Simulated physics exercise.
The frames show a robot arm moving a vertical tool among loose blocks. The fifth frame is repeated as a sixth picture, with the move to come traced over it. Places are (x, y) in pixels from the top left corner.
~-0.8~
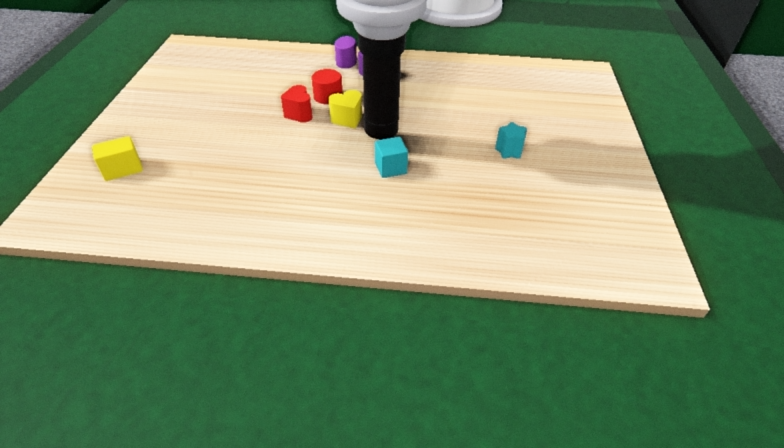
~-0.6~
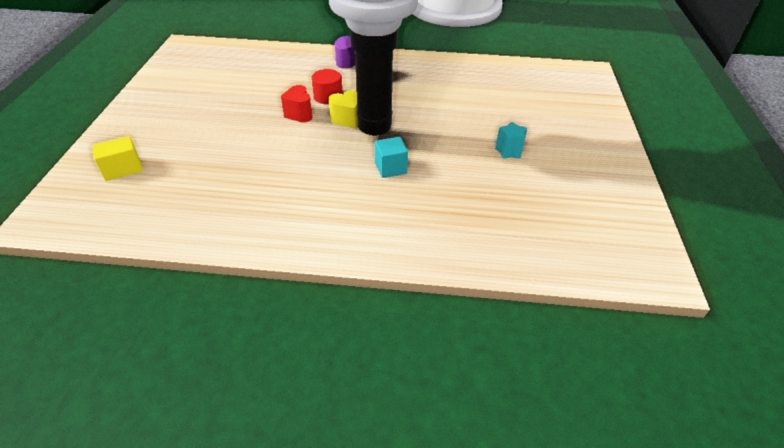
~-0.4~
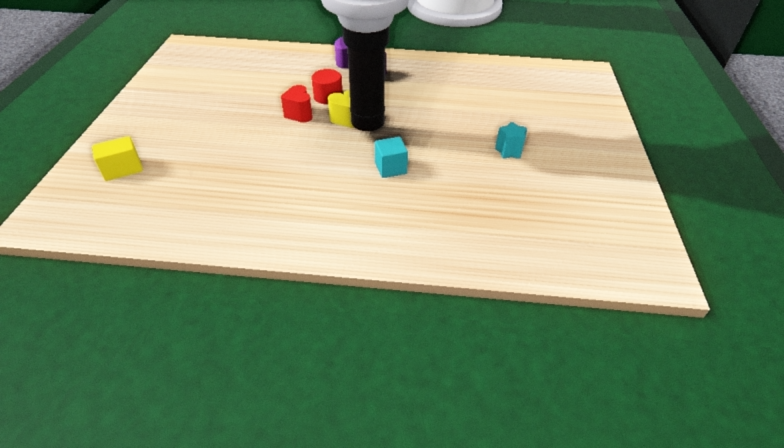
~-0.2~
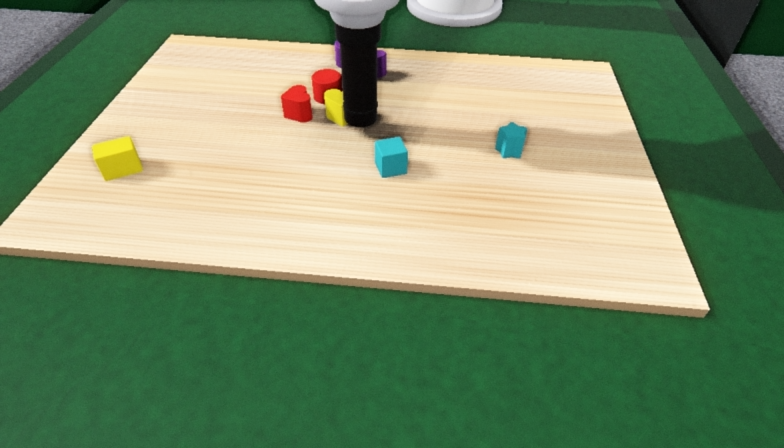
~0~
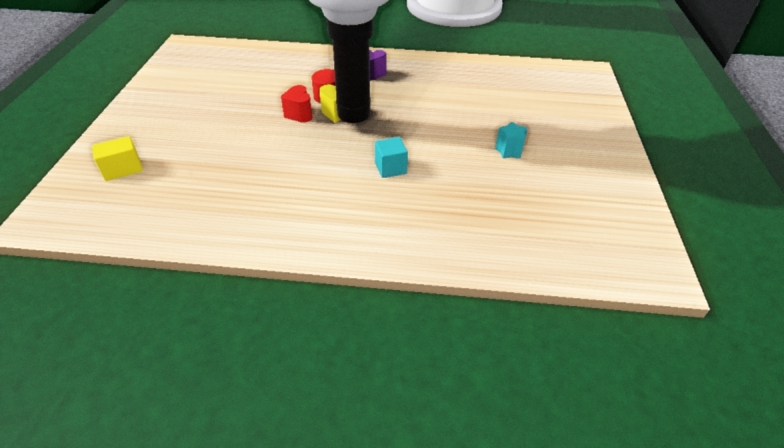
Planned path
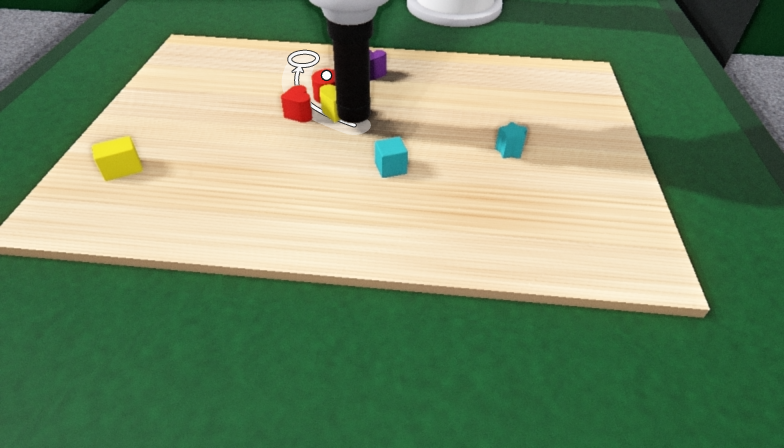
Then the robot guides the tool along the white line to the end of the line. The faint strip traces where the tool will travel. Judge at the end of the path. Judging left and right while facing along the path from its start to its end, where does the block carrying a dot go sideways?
It slides rightward.
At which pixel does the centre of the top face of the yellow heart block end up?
It comes to (272, 45).
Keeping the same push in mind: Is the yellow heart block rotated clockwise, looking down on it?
That would be a no.
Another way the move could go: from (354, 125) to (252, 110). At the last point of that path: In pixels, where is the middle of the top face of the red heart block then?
It sits at (236, 78).
The drawn path runs from (354, 125) via (314, 107) and (297, 83), ending at (304, 59); the dot is on the red cylinder.
The first path, step by step. One third of the way, tool (313, 97); red heart block (288, 93), turned 15° anticlockwise; red cylinder (321, 63); yellow heart block (300, 73), turned 25° clockwise.
Two thirds of the way, tool (295, 72); red heart block (287, 93), turned 25° anticlockwise; red cylinder (324, 59); yellow heart block (279, 52).
At the end, tool (303, 49); red heart block (287, 93), turned 25° anticlockwise; red cylinder (324, 59); yellow heart block (272, 45), turned 35° anticlockwise; purple oval not moved.
